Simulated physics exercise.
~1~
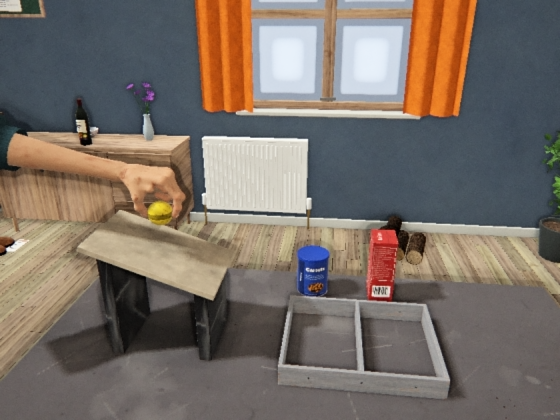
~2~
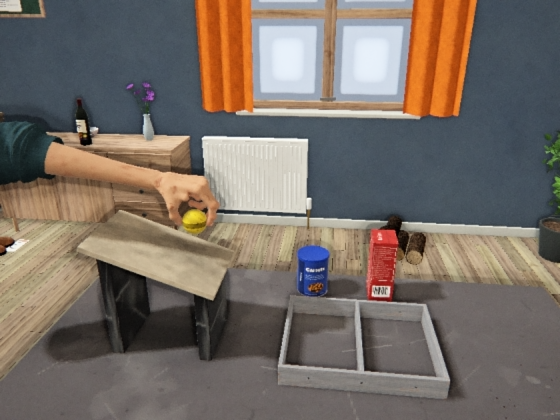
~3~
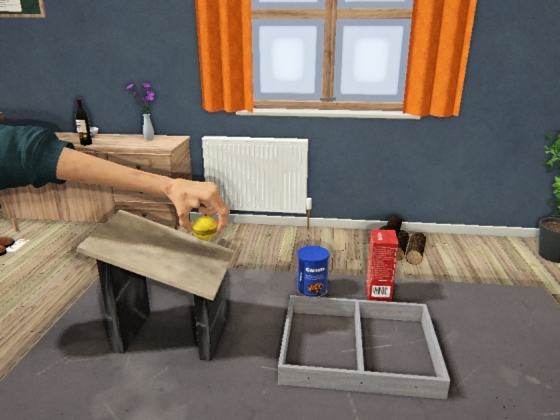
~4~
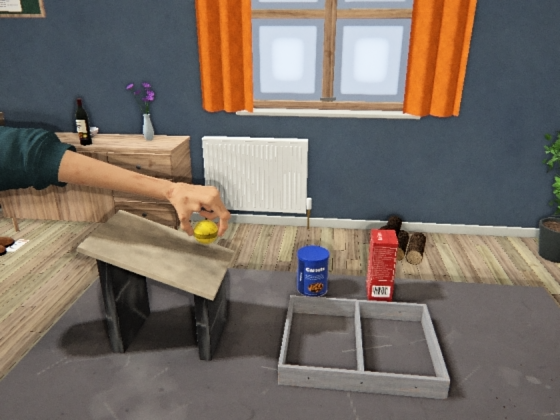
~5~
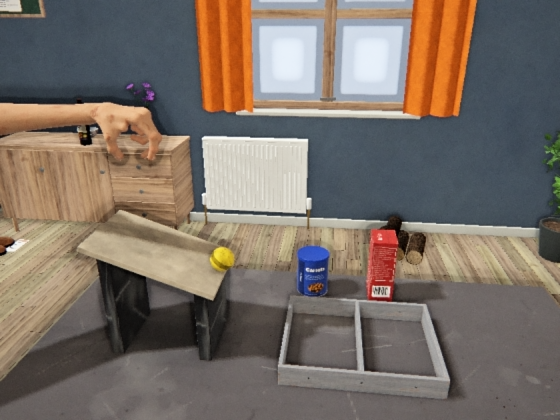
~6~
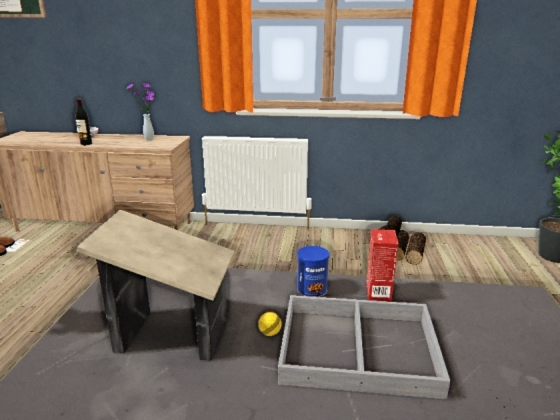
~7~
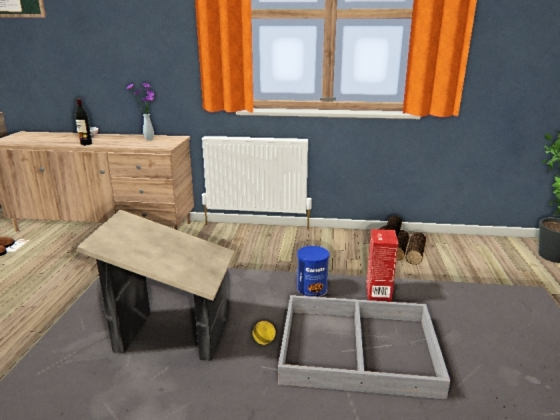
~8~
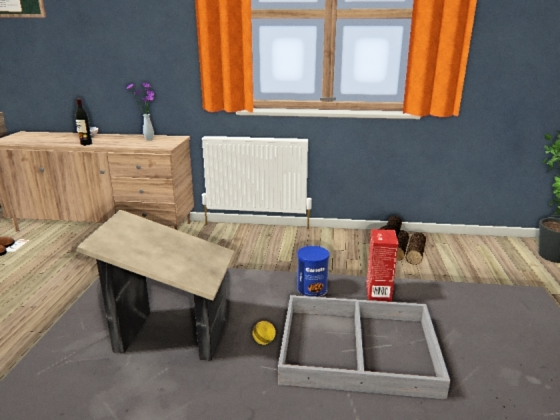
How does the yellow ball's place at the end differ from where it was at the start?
At the start the yellow ball was in the hand just above the sloping board, but at the end it was lower and farther right, lying on the grey floor between the board's stand and the tray.
